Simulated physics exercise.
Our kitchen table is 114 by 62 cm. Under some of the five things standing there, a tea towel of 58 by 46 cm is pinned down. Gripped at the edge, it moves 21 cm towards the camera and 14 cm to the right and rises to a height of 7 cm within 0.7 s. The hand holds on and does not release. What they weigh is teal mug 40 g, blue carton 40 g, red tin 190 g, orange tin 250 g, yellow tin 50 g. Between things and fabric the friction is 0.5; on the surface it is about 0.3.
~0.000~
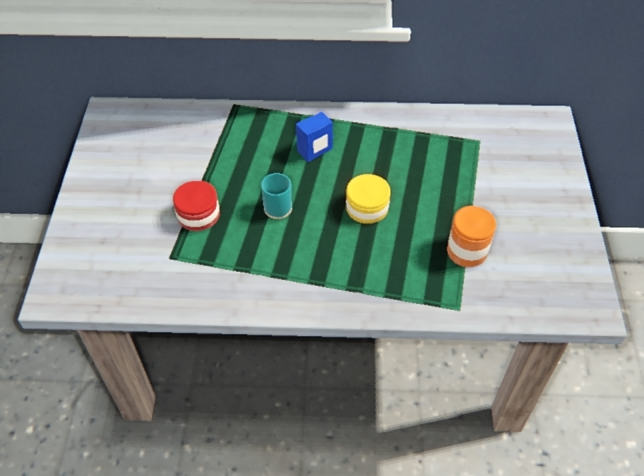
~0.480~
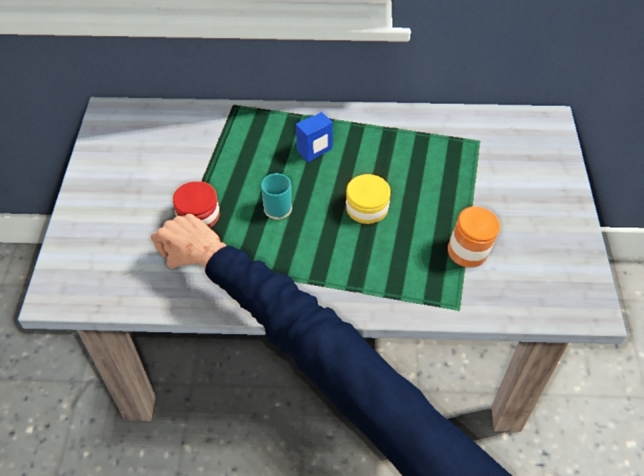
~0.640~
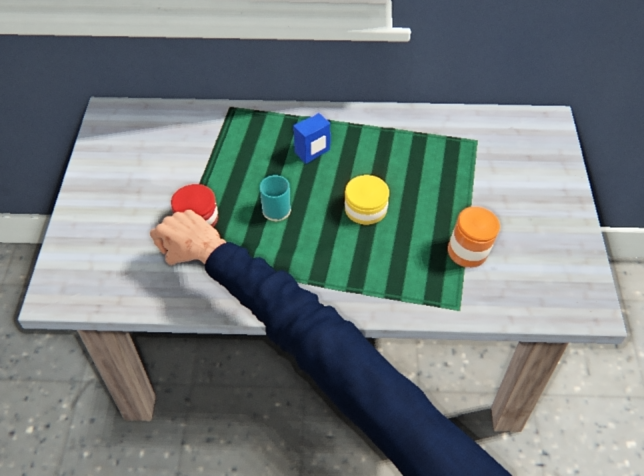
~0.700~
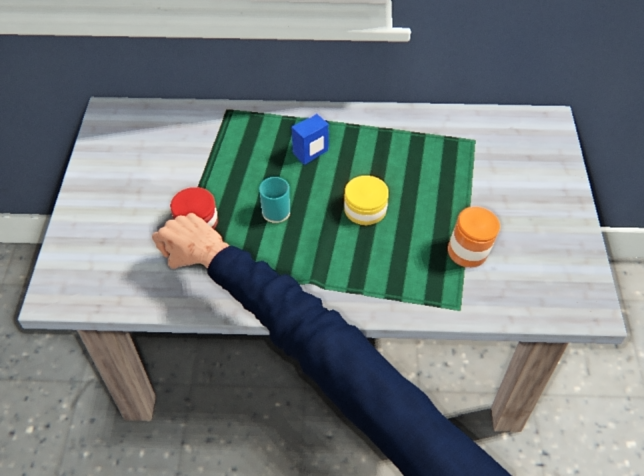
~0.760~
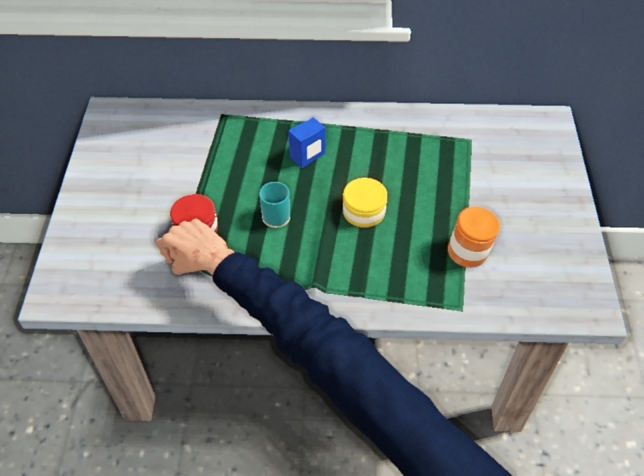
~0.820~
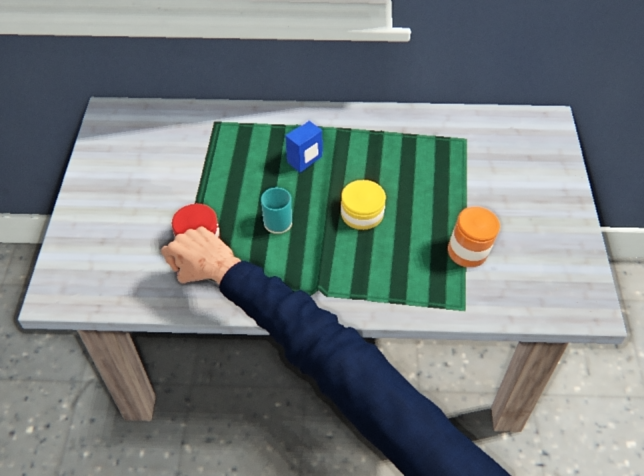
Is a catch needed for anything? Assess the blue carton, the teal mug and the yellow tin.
In order: I'd bet the blue carton never leaves the surface; I'd bet the teal mug never leaves the surface; I'd bet the yellow tin never leaves the surface.
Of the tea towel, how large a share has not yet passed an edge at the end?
Share within the edges: Approx. 90 %.
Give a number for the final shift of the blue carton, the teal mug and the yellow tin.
The blue carton comes to 15 cm, the teal mug to 15 cm, and the yellow tin to 8 cm.
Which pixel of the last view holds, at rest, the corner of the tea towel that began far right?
(423, 140) or thereabouts.
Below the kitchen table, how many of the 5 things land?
0.
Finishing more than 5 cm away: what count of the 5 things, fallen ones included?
Total: 4.
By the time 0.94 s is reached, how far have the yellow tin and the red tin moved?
Yellow tin 4 cm, red tin 15 cm.
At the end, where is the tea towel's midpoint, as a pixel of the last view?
Centre in the last view: Approx. (330, 229).
After 0.9 s, 100 % of the tea towel is still over the top; teal mug 8 cm off its start, blue carton 7 cm off its start, yellow tin 4 cm off its start.
After 1.1 s, 100 % of the tea towel is still over the top; teal mug 12 cm off its start, blue carton 11 cm off its start, yellow tin 6 cm off its start.
After 1.2 s, 95 % of the tea towel is still over the top; teal mug 16 cm off its start at (292, 245), blue carton 15 cm off its start at (283, 169), yellow tin 8 cm off its start at (356, 219).
After 1.3 s, 90 % of the tea towel is still over the top; teal mug 17 cm off its start, blue carton 17 cm off its start, yellow tin 9 cm off its start.
After 2.9 s, 90 % of the tea towel is still over the top; teal mug 17 cm off its start at (295, 252), blue carton 17 cm off its start at (280, 176), yellow tin 9 cm off its start at (357, 223), red tin 26 cm off its start at (224, 296).
